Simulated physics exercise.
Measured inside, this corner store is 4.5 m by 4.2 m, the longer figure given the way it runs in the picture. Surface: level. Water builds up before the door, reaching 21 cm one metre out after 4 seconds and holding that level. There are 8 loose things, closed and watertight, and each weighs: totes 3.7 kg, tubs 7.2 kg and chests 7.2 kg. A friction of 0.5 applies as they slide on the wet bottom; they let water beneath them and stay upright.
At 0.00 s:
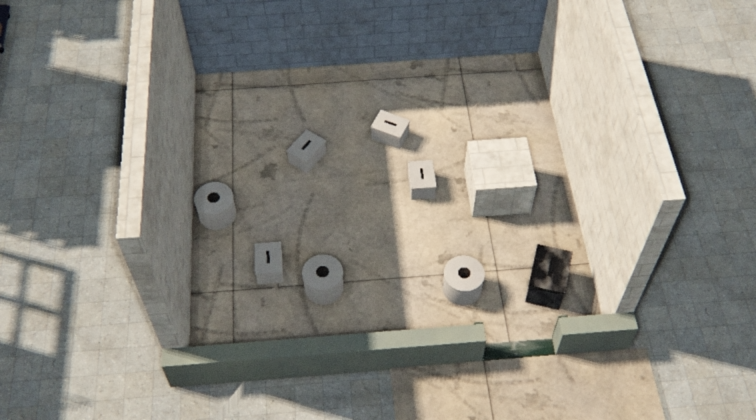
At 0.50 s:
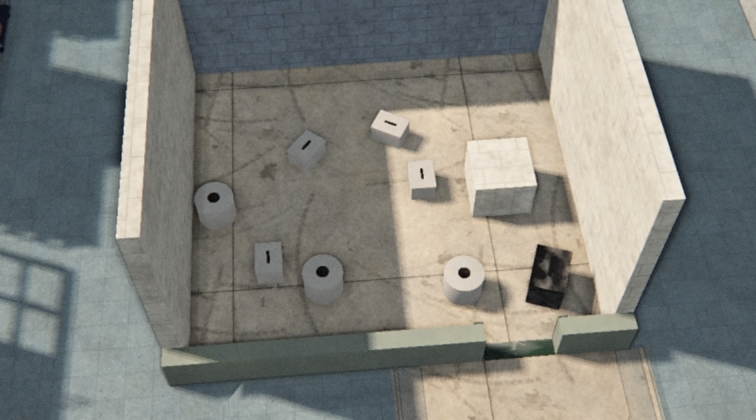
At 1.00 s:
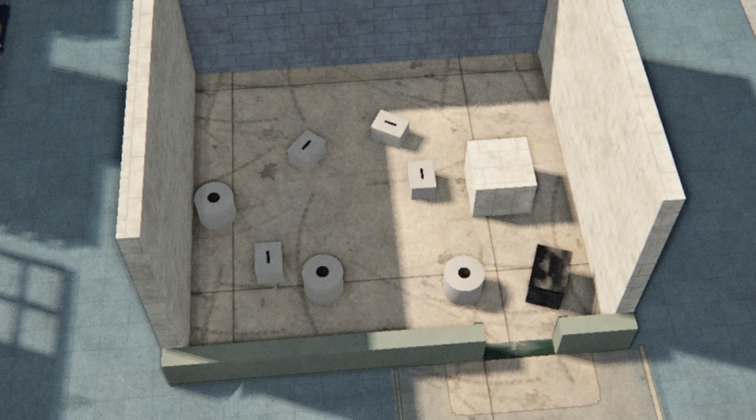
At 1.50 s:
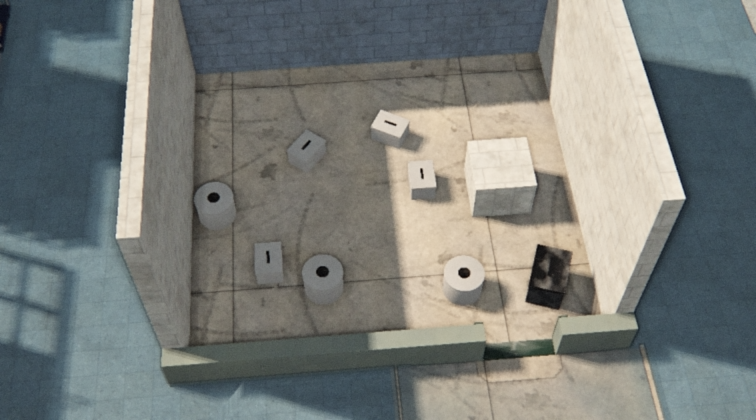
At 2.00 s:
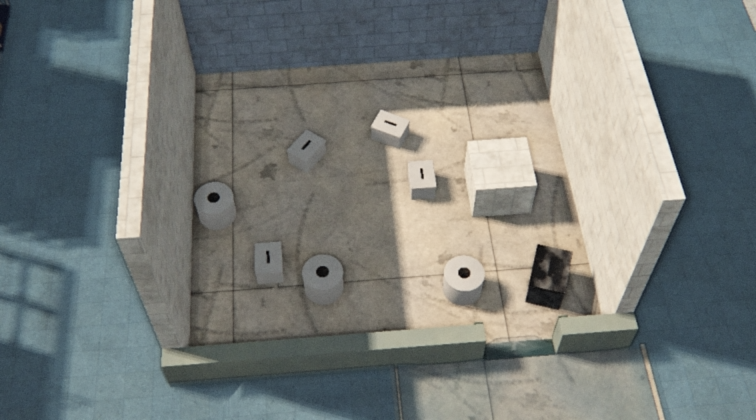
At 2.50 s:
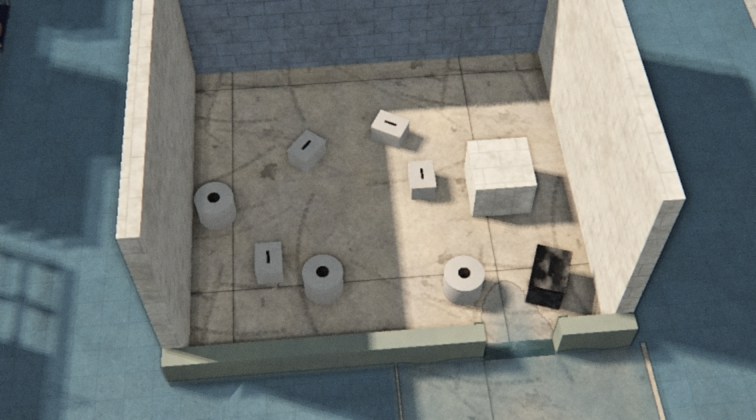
Blue water spreads around a walled room and reaches its doorway while the objects inside stay still.
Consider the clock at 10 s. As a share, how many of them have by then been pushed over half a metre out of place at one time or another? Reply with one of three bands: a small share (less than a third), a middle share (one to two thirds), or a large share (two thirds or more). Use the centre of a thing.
A middle share, one to two thirds.
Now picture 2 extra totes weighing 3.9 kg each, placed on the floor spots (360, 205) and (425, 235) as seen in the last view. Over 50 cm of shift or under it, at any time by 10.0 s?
Above the limit, then above the limit.
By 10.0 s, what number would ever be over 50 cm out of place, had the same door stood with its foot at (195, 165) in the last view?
Then 3 of them would.
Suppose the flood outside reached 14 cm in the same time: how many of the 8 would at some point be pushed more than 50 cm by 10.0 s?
You'd get 1 in that case.
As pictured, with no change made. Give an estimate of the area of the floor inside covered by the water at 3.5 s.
At that time the wet patch spans about 2.0 m2.
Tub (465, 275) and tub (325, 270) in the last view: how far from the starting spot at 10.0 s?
Shifts: 140 cm / 0 cm.
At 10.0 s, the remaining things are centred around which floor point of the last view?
I'd put it close to (310, 169) in the last view.
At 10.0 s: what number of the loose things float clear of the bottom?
At that instant the tally stands at 4.
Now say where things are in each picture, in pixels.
A tote at (268, 257) rests on the ground; a tub at (464, 273) rests on the ground; 0.0 m2 under water; 0 of 8 have shifted, in the first picture.
A tote at (268, 257) rests on the ground; a tub at (464, 273) rests on the ground; water covers 0.0 m2; 0 of 8 have shifted, in the second picture.
A tote at (268, 257) rests on the ground; a tub at (464, 273) rests on the ground; 0.0 m2 under water; 0 of 8 have shifted, in the third picture.
A tote at (268, 257), on the bottom; a tub at (464, 273) rests on the ground; water covers 0.0 m2; 0 of 8 have shifted, in the fourth picture.
A tote at (268, 257) rests on the ground; a tub at (464, 273) rests on the ground; water covers 0.0 m2; 0 of 8 have shifted, in the fifth picture.
A tote at (268, 257) rests on the ground; a tub at (464, 273) rests on the ground; water covers 0.4 m2; 0 of 8 have shifted, in the sixth picture.
After 3.5 s 0 of 8 are over 50 cm from their spots; 0 afloat.
After 4.5 s 1 of 8 are over 50 cm from their spots; 1 afloat.
After 7.0 s 3 of 8 are over 50 cm from their spots; 0 afloat.
After 10.0 s 5 of 8 are over 50 cm from their spots, and 5 have been at some point; 4 afloat.
